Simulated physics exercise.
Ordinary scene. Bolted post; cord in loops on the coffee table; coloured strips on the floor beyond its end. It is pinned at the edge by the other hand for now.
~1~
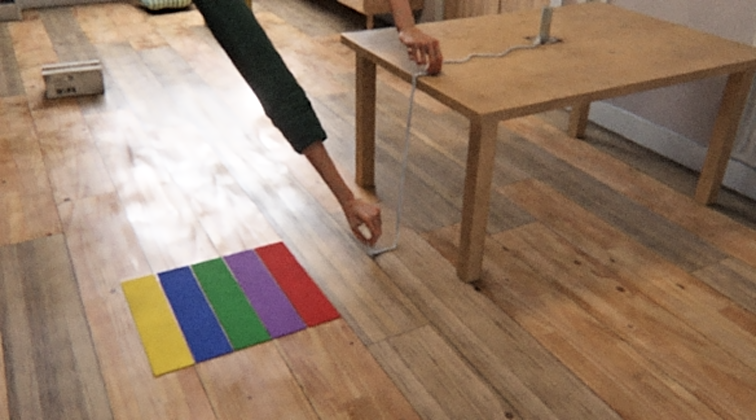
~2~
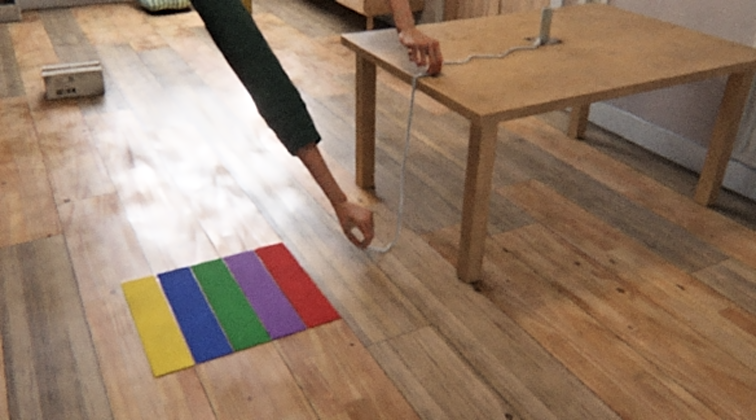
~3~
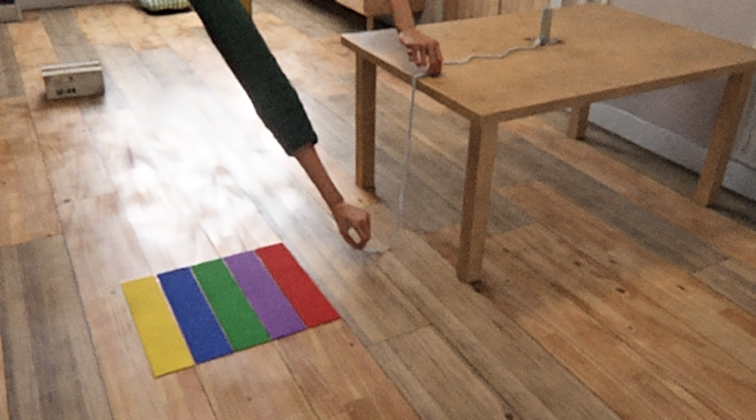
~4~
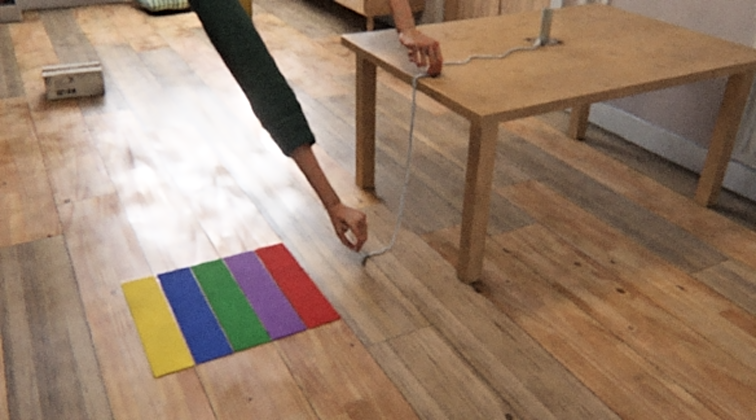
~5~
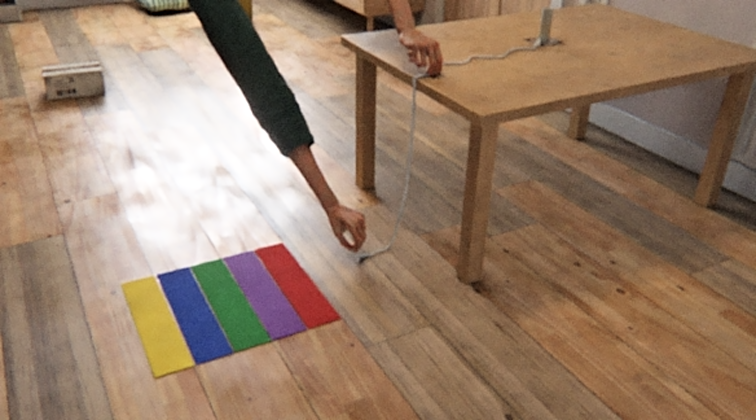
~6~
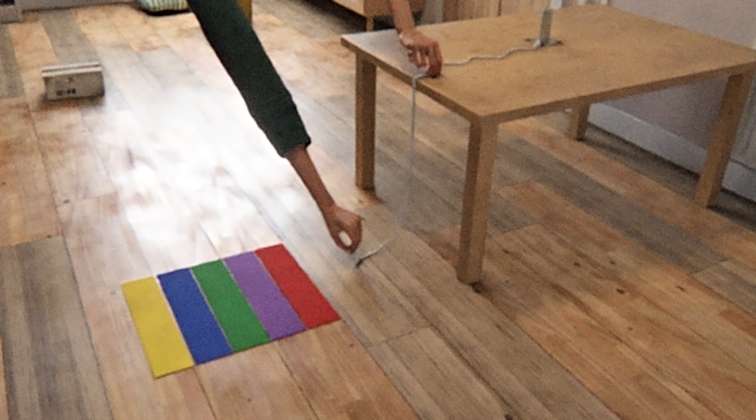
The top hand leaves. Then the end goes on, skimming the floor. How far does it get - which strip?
Green.
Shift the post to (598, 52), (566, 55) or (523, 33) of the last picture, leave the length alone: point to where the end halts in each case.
In order, it comes out close to (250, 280), (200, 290) and (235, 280).
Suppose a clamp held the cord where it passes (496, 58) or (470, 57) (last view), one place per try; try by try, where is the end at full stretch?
Approximately (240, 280) and (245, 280), respectively.
Soon after, end near (276, 270); over red.
Then, end near (240, 280); over green.
At full stretch, end near (219, 286); over green. It gets as far as the green strip.
